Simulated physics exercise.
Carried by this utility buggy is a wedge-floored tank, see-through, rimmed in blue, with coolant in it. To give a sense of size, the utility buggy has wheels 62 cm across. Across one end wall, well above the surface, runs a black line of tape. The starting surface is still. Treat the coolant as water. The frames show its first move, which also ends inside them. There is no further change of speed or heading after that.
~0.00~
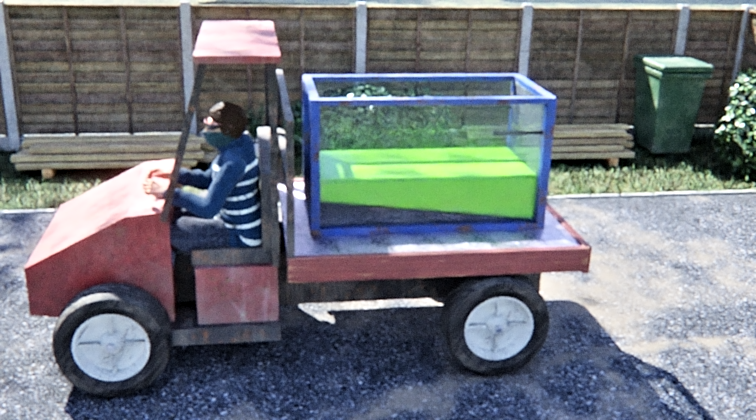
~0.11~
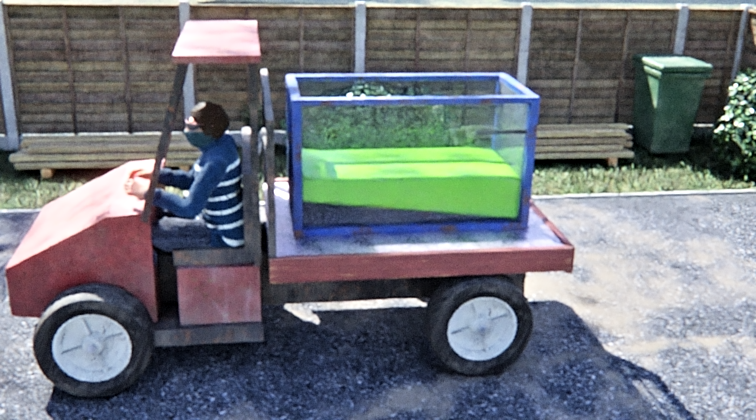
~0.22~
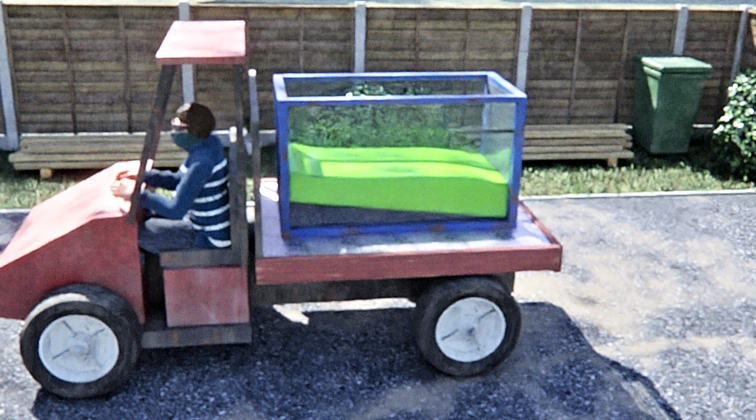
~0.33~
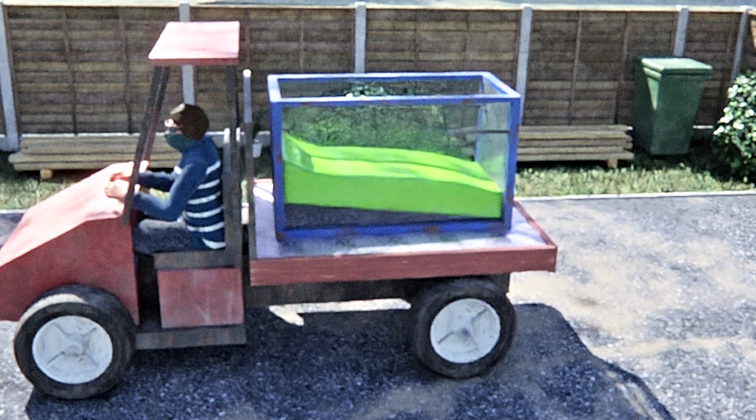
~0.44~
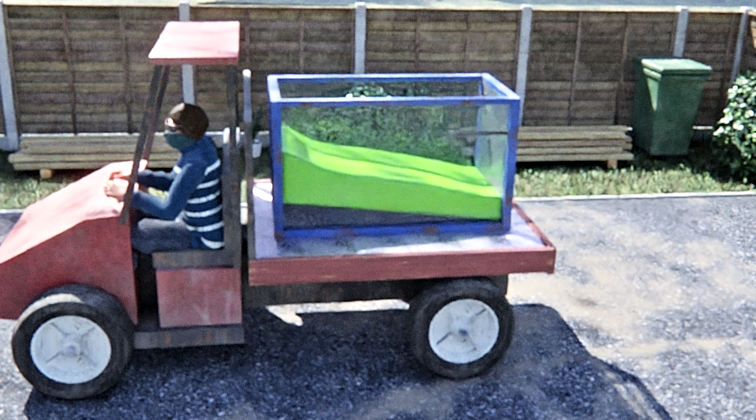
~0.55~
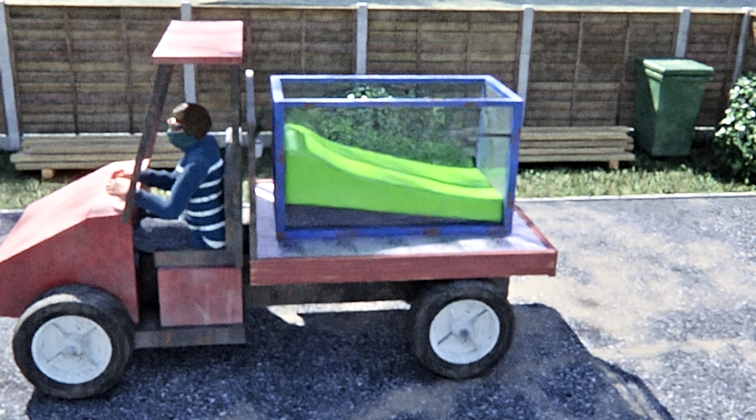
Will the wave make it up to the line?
Yes.
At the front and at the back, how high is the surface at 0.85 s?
About 42 cm in front and 20 cm behind.
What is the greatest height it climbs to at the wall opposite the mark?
67 cm.
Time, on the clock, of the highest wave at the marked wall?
1.5 s.
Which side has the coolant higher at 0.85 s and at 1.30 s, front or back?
Higher at the forward side, then higher at the rear side.
By 0.85 s the surface is 41 cm up at the front and 19 cm at the back; nothing has left.
By 1.30 s the surface is 27 cm up at the front and 41 cm at the back; nothing has left.
By 1.75 s the surface is 19 cm up at the front and 35 cm at the back; nothing has left.
By 3.54 s the waves are smaller; the highest at the back wall was 60 cm, at 1.50 s, against a line at 55 cm.
